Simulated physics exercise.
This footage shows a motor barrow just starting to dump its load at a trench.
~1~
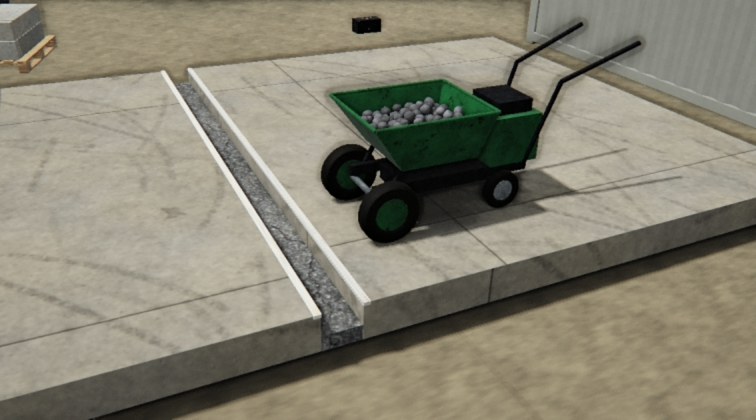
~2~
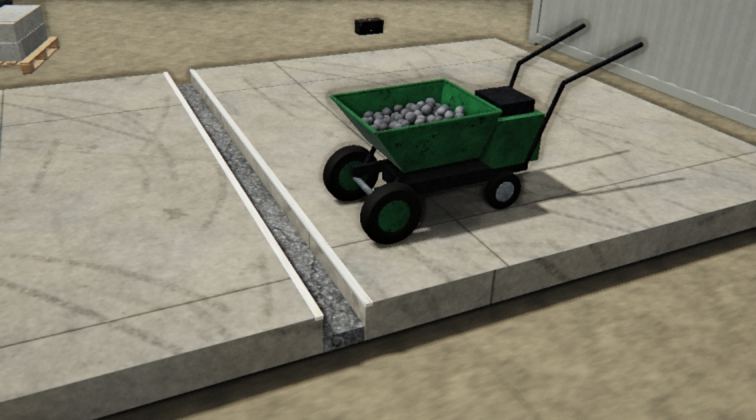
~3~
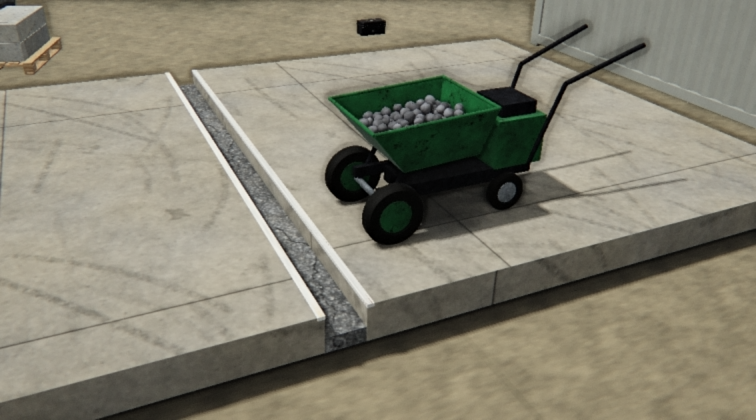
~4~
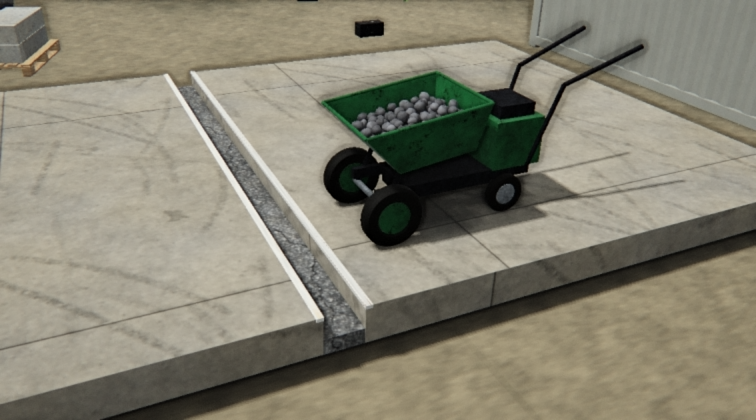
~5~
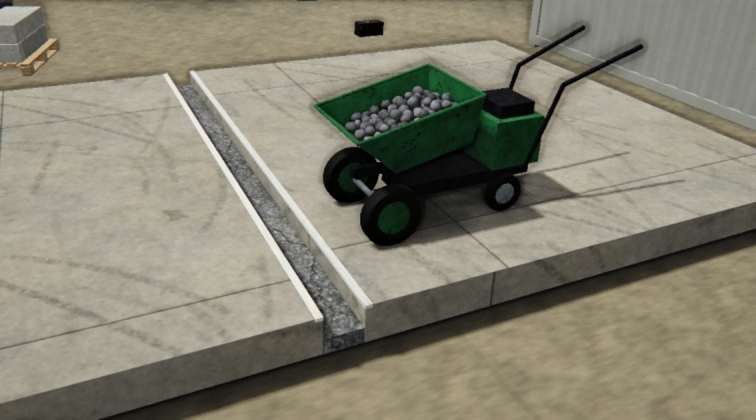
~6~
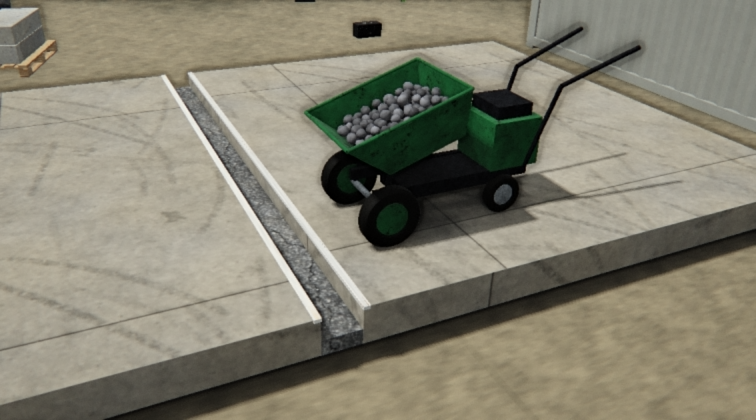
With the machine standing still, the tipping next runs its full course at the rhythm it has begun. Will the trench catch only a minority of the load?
Yes. Below half.
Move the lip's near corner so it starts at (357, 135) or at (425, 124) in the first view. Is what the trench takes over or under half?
Well, parked at the first spot it'd be short of the halfway mark, and at the second it'd be past the halfway mark.
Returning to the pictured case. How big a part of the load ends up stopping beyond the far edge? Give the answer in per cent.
Around 70 per cent.
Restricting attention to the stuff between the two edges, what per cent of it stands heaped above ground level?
Estimate: Near 0 in a hundred.
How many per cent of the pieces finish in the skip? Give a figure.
0 per cent, roughly.
Soon, skip tipped steeply; all in the skip.
A while on, skip tipped right over; most in the skip; a stray few in or heaped over the trench; a small part beyond it; a stray few falling.
Towards the end, skip tipped right over; a small part in the skip; about a quarter in or heaped over the trench; most beyond it.
Finally, skip tipped right over; about a quarter in or heaped over the trench; about two thirds beyond it.
